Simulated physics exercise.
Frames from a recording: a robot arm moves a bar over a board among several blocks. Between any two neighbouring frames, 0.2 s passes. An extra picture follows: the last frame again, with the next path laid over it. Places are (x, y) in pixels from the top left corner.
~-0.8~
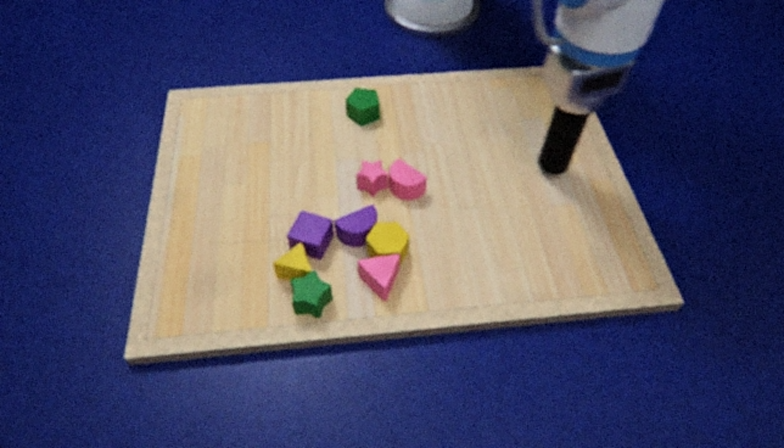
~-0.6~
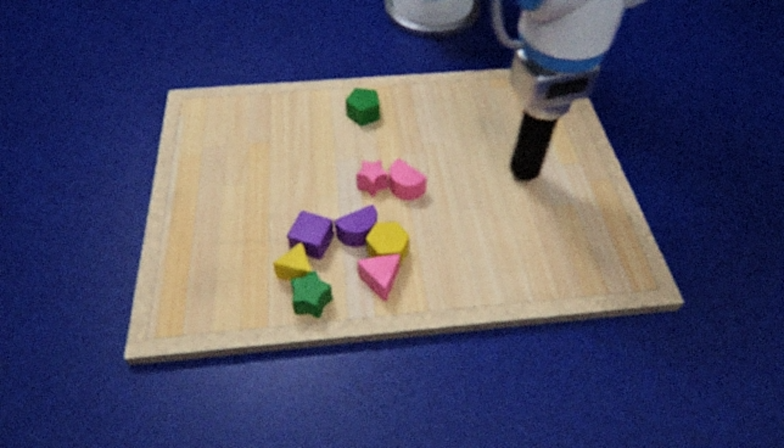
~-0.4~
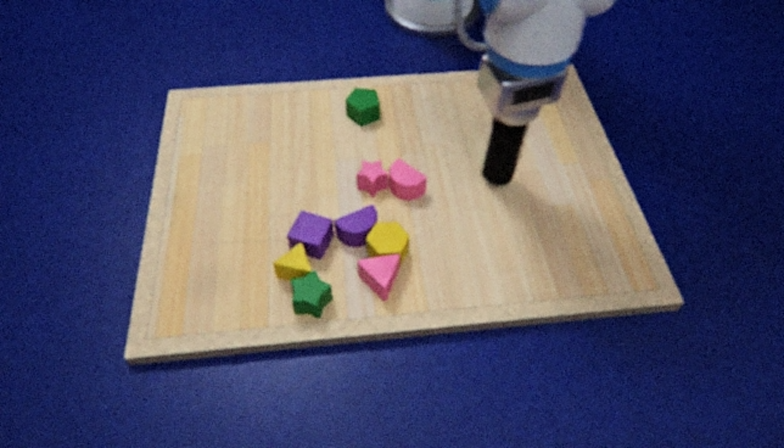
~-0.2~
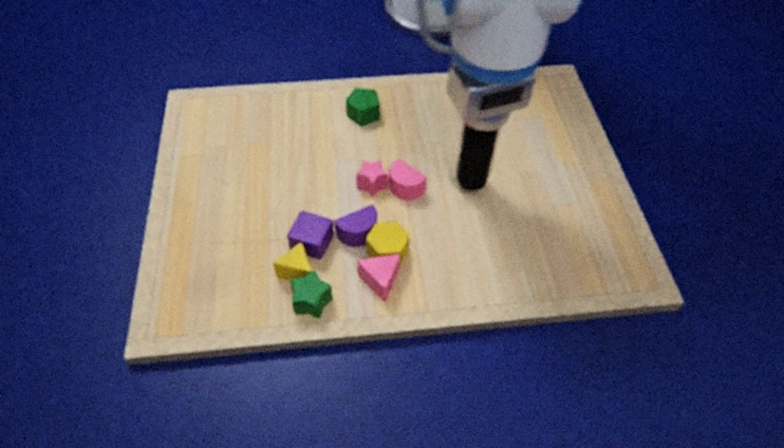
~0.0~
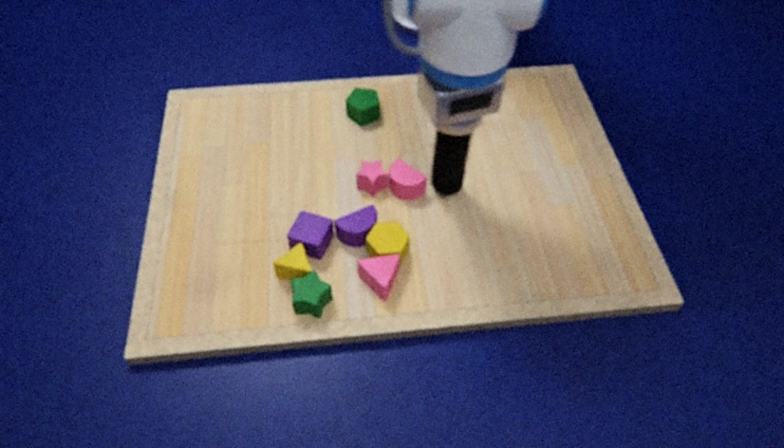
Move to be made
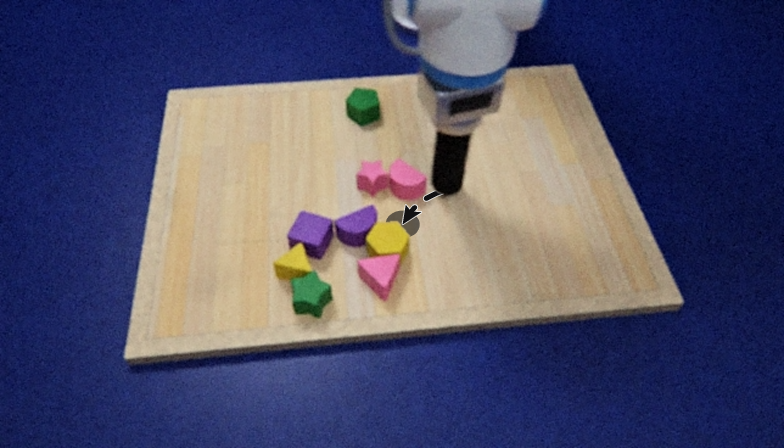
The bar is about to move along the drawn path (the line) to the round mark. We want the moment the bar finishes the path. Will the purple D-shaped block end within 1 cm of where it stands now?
In short: Yes.
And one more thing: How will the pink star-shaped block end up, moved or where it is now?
The result: It moves.
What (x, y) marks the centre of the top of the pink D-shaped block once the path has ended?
I expect it at (389, 176).
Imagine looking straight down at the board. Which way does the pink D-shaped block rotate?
Turns clockwise.
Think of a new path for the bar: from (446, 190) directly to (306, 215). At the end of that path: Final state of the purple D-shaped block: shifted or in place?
Here's my answer: The purple D-shaped block remains in position.
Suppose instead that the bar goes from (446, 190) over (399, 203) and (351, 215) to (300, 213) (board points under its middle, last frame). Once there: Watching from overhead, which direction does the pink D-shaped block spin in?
That block twists clockwise.
Path on the board, from (446, 190) through (428, 197) and (413, 209) to (403, 224).
The first path, step by step. Halfway along, bar at (420, 196); pink star-shaped block at (362, 167), turned 15° anticlockwise; pink D-shaped block at (391, 174), turned 45° clockwise.
At the end, bar at (403, 217); purple D-shaped block in place; pink star-shaped block at (362, 167), turned 15° anticlockwise; pink D-shaped block at (389, 176), turned 65° clockwise.
